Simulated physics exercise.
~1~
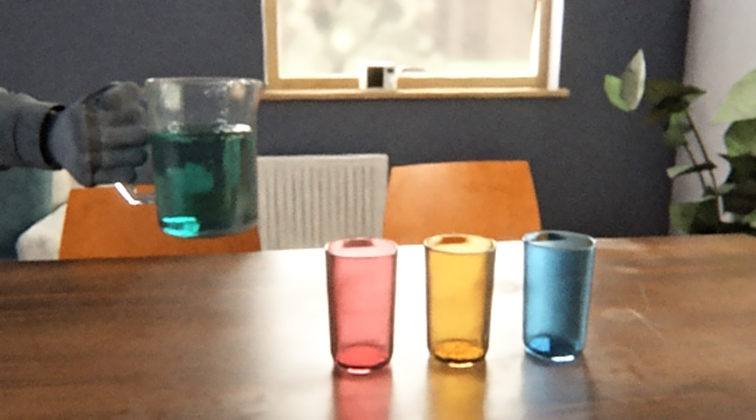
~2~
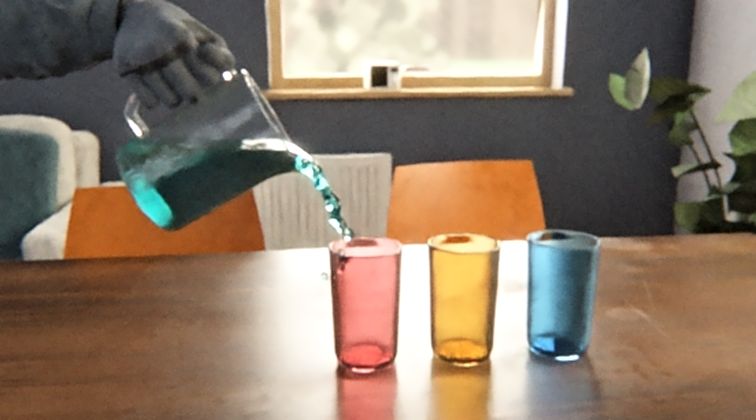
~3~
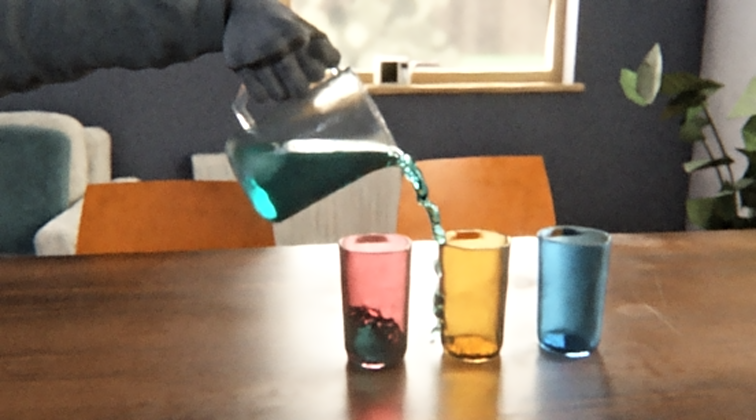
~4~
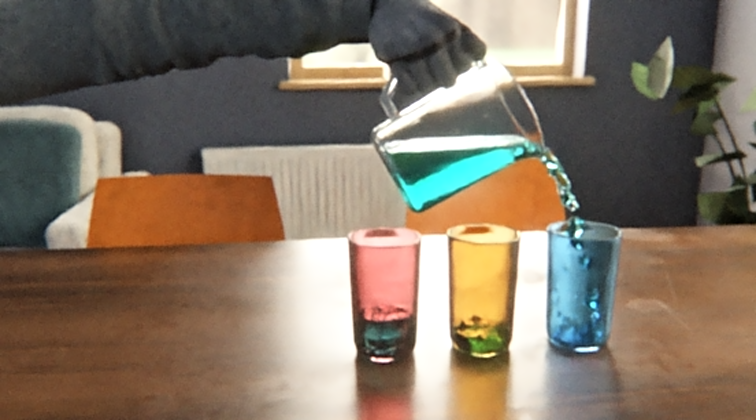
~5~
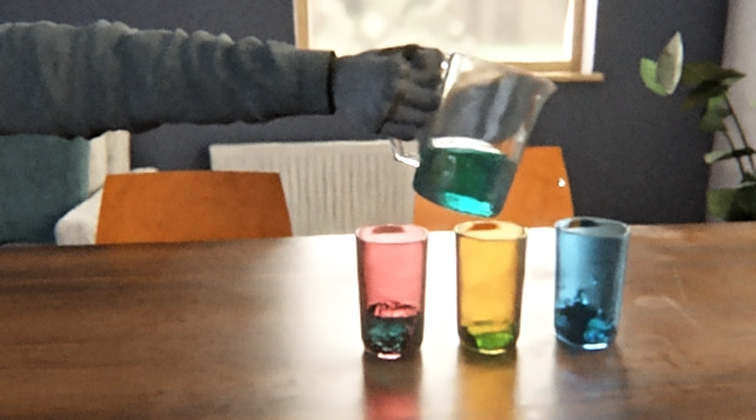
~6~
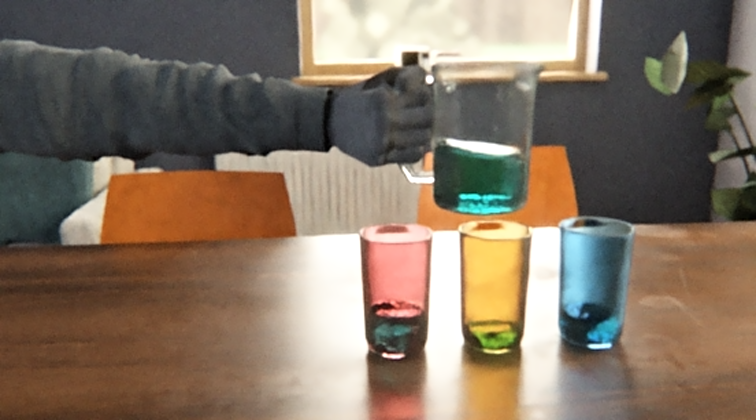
Gloved hand tipping a glass pitcher of teal water across pink, amber and blue tumblers, leaving a little in each, then levelling it.
